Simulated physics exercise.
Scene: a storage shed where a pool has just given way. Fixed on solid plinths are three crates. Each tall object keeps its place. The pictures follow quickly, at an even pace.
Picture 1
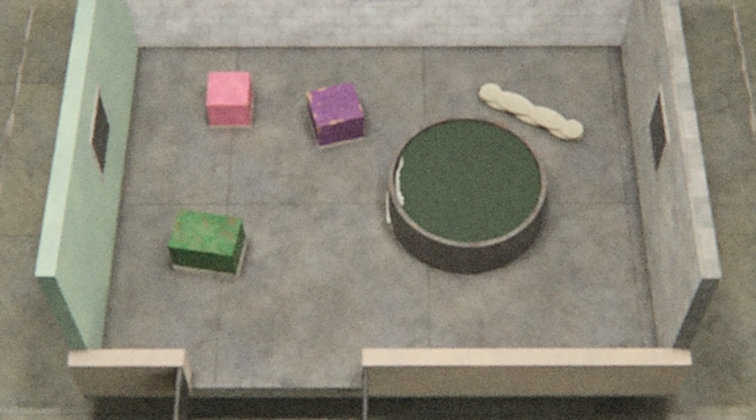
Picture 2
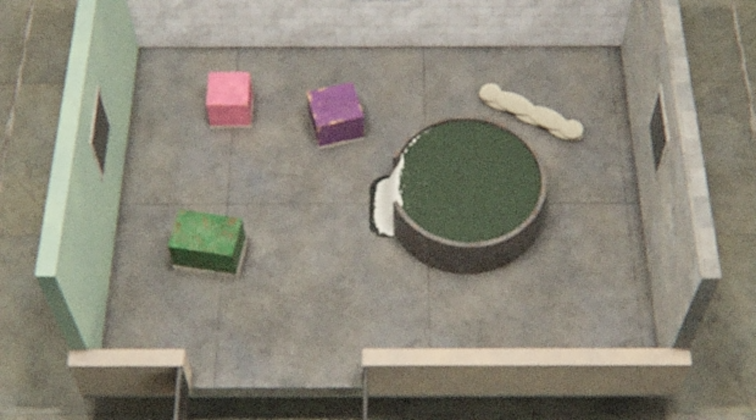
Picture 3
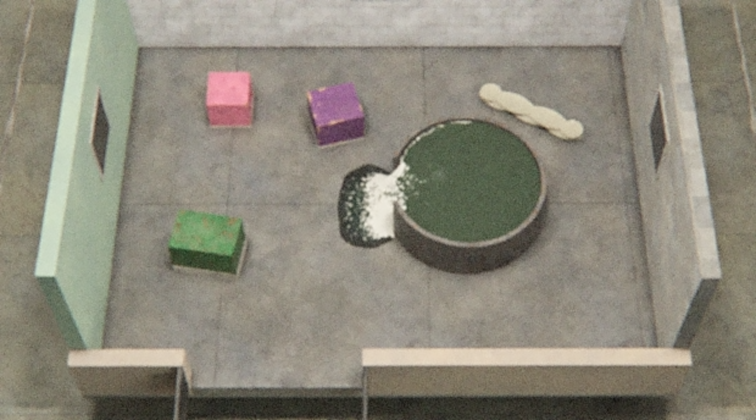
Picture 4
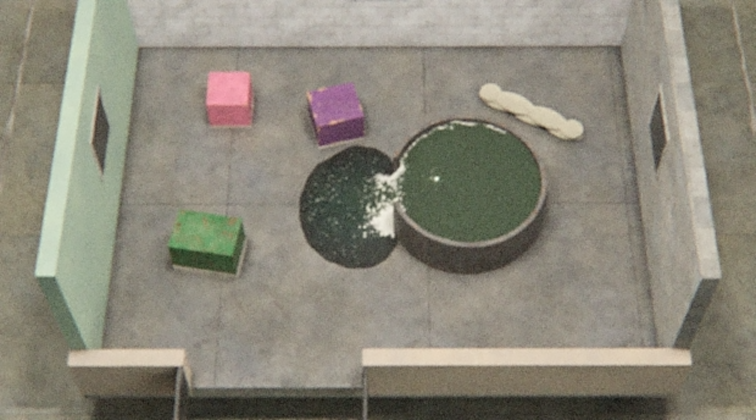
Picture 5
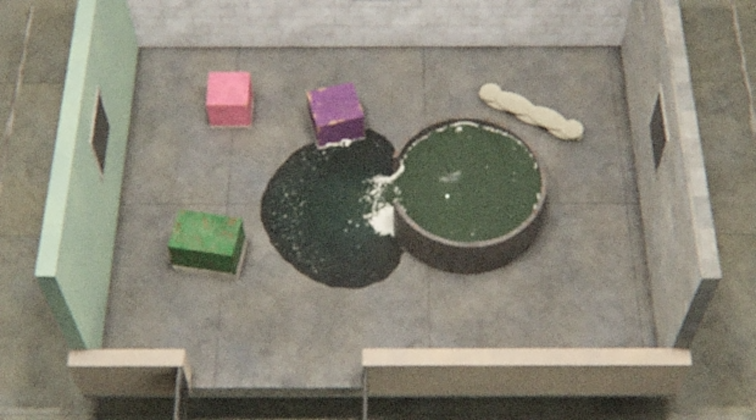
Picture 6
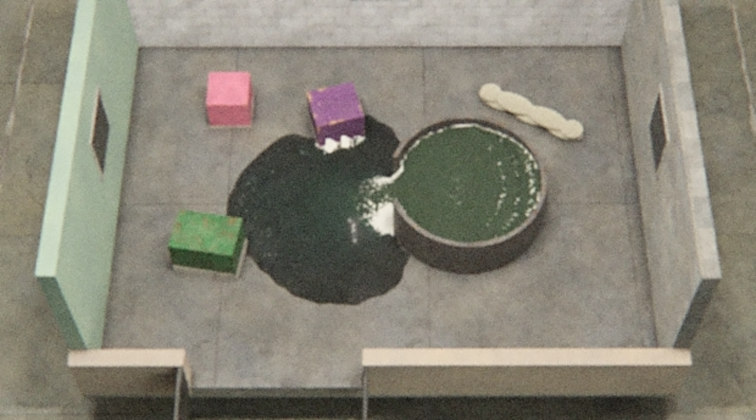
To begin with, a round tank of dark green water stands in a walled room with pink, purple and green blocks and a pale twisted object. Water pours from the tank's left side, foaming white, then spreads leftward in a widening dark pool that touches the purple block and nears the green one.
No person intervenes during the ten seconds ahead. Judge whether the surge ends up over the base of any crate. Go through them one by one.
The green crate gets wet. The pink crate gets wet. The purple crate gets wet.
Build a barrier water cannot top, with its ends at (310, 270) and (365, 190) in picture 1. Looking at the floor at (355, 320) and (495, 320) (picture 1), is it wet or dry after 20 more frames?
As listed: Under water, covered.
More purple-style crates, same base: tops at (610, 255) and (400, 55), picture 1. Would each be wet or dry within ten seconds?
Outcome, in listed order: Is missed, is inundated.
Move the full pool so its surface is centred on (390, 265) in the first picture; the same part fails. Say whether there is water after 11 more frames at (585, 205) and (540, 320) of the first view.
The first spot is not reached and the second is not reached.
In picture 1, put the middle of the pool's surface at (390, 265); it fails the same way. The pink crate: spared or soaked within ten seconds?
The pink is flooded.
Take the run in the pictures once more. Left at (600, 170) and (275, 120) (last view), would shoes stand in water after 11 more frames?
Taking the two points in turn, the first is spared and the second is waterlogged.
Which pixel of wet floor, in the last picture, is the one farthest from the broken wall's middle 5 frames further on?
The farthest wet point should be near (126, 158).
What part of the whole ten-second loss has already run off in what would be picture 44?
About 60 per cent.
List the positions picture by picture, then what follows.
The first picture shows the round tank at (467, 182) is whole and still.
In the second picture, water pours out at (393, 199) and has run to (383, 180).
In the third picture, water pours out at (393, 200) and has run to (351, 177).
In the fourth picture, water pours out at (393, 201) and has run to (307, 224).
In the fifth picture, water pours out at (393, 200) and has run to (268, 197).
In the sixth picture, the front is at (236, 194), out from the gap at (393, 200).
A moment on, water covers 30 % of the floor; the green crate water round its plinth, the pink crate water round its plinth, the purple crate water round its plinth.
Next, water covers 35 % of the floor; the green crate water round its plinth, the pink crate water round its plinth, the purple crate water round its plinth.
Then, water covers 45 % of the floor; the green crate water round its plinth, the pink crate water round its plinth, the purple crate water round its plinth.
Later, water covers 60 % of the floor; the green crate water round its plinth, the pink crate water round its plinth, the purple crate water round its plinth.
In the end, water covers 85 % of the floor; the green crate was topped, the pink crate was topped, the purple crate was topped.
